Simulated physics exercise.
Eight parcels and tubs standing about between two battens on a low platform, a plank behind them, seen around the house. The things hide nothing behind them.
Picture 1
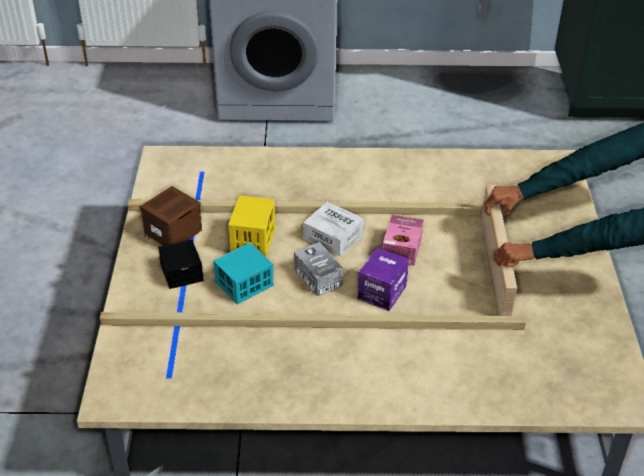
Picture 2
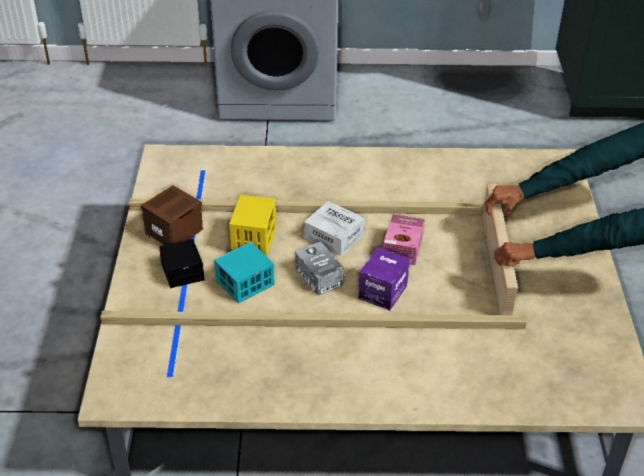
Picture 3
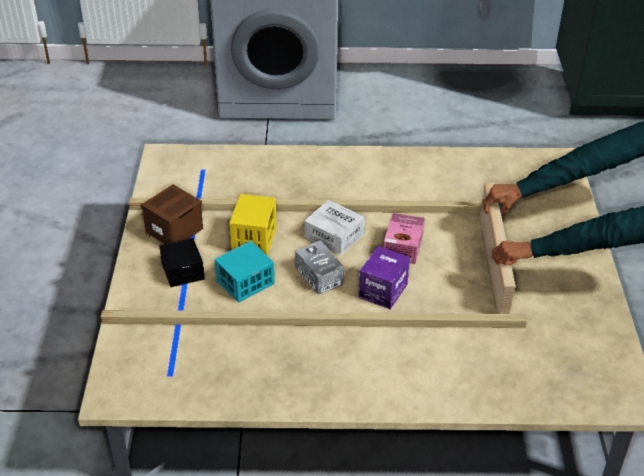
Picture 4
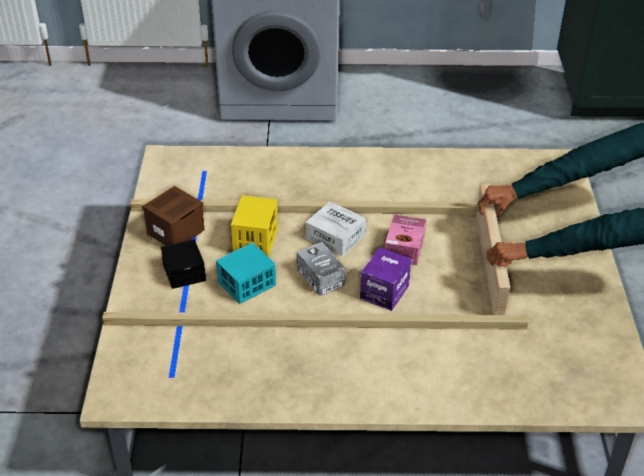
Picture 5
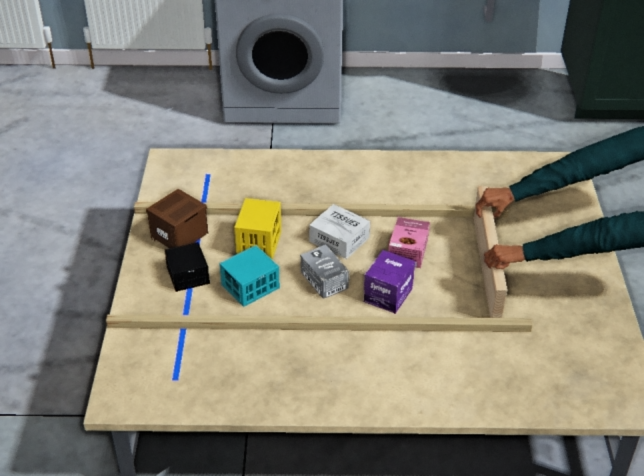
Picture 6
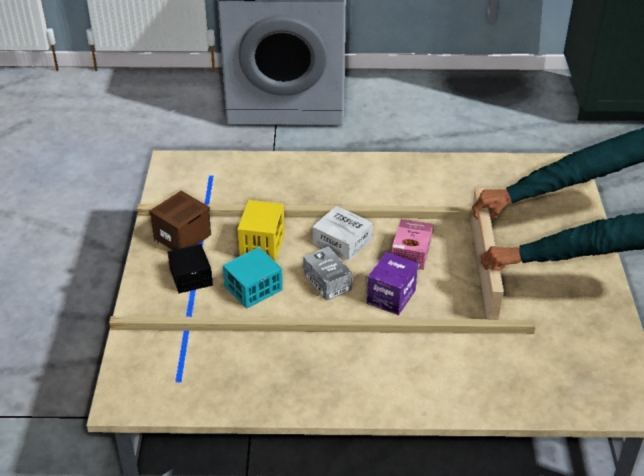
Two hands inching a plank slightly left between battens on a low wooden platform, behind eight boxes that stay standing in place.
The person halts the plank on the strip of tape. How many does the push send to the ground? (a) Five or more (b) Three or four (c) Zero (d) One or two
Three or four.
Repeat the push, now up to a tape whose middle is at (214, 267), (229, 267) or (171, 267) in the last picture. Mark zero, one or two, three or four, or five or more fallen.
In the order of the places given: Three or four; just one or two; 5 or more.
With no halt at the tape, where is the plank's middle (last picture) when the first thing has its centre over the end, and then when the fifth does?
Pixels, in order: Around (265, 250), around (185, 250).
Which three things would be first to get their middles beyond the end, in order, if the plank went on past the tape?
In order: The brown tote, the black crate, the yellow crate.
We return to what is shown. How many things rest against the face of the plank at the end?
Counting them up gives 2.
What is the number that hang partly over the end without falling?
Answer: 1.
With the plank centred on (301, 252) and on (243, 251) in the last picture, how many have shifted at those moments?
The count reaches 8 first and 8 second.
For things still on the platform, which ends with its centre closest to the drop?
The white box, that one.
Soon after, none off yet; brown tote at rest near (181, 224); black crate at rest near (190, 269); turquoise crate at rest near (253, 278).
After that, none off yet; brown tote moving near (179, 224); black crate moving near (188, 267); turquoise crate displaced about its own width near (226, 281).
And then, none off yet; brown tote tilting a little near (114, 225); black crate displaced about its own width near (133, 265); turquoise crate displaced well along near (151, 289).
In the end, the number that fall off is three or four; gone, yellow crate, turquoise crate, black crate and brown tote.
